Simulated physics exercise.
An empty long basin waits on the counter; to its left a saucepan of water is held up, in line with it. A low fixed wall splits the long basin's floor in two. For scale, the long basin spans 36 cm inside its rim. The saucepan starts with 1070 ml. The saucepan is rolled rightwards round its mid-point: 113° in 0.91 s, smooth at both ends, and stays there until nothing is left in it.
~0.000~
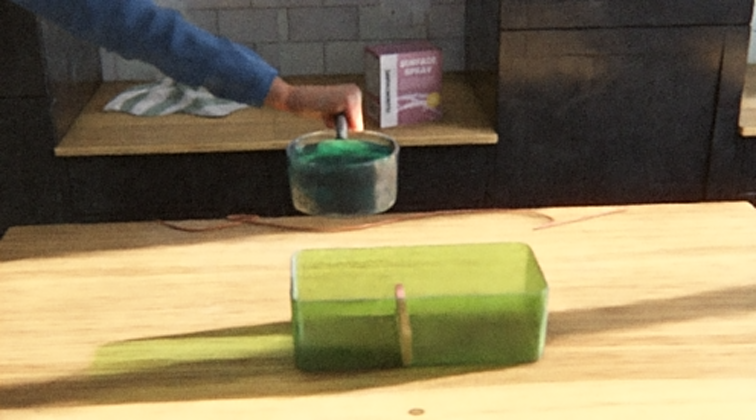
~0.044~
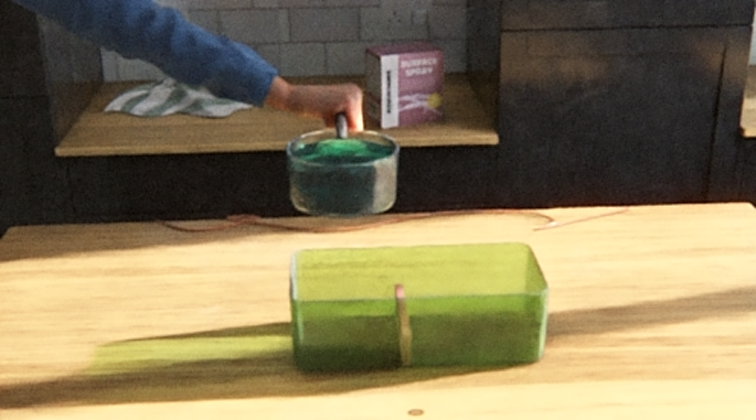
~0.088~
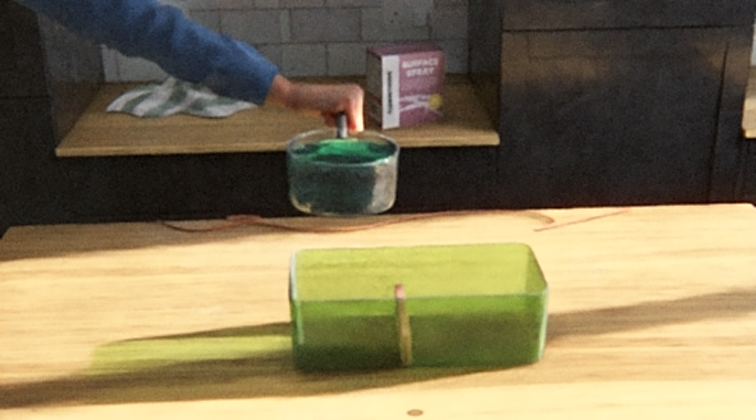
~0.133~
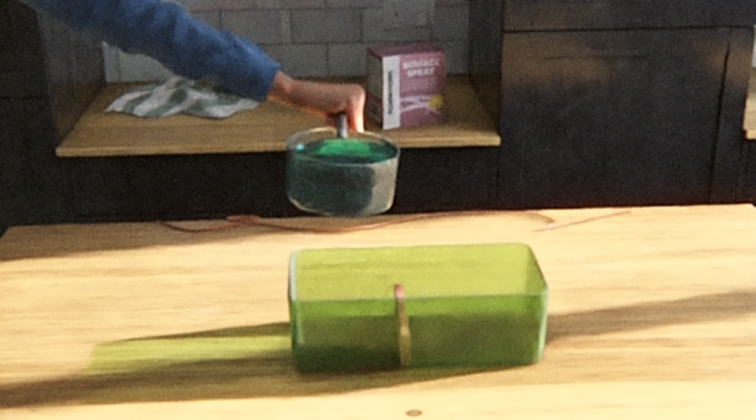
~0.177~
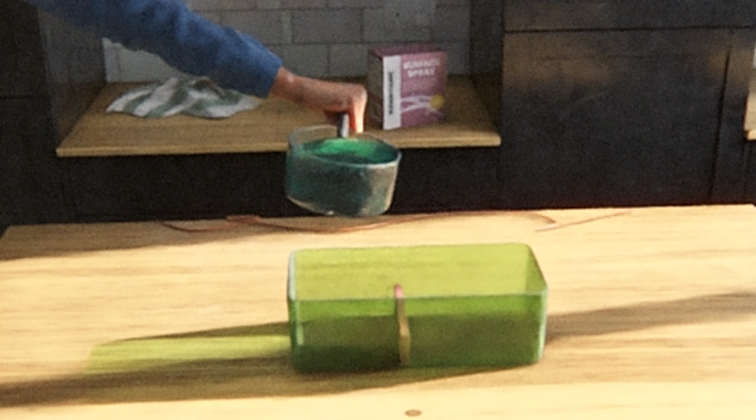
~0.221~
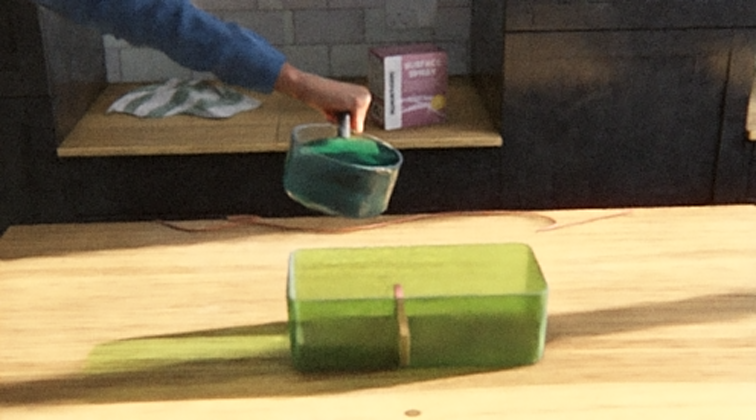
In a kitchen, a hand holding a glass saucepan of green liquid beside a green basin, slowly tilting it slightly rightwards.
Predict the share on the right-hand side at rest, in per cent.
About 82 per cent.
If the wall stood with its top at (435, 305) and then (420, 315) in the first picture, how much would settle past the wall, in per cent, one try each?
First 60, then 70 per cent.
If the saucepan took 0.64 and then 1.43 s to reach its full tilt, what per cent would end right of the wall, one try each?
First 80, then 90 per cent.
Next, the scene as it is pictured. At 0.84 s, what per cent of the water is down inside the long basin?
Some 86 per cent.
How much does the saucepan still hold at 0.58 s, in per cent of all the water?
Near 42 in a hundred.
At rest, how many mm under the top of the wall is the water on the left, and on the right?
Some 42 mm on the left and 22 mm on the right.
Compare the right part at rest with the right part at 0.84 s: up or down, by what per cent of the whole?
The share moves up, by some 3 per cent.
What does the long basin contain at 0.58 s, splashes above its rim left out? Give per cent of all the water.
Some 18 per cent.
After 0.58 s the tilt is 80° and 42 per cent is still to pour, 0 is left of the wall and 18 right of it.
After 0.84 s the tilt is 111° and 5 per cent is still to pour, 8 is left of the wall and 79 right of it.
After 1.11 s the tilt is 113° and 0 per cent is still to pour, 16 is left of the wall and 82 right of it.
After 1.41 s the tilt is 113° and 0 per cent is still to pour, 17 is left of the wall and 82 right of it.
In the end 17 per cent lies left of the wall, 82 right of it and 1 outside.
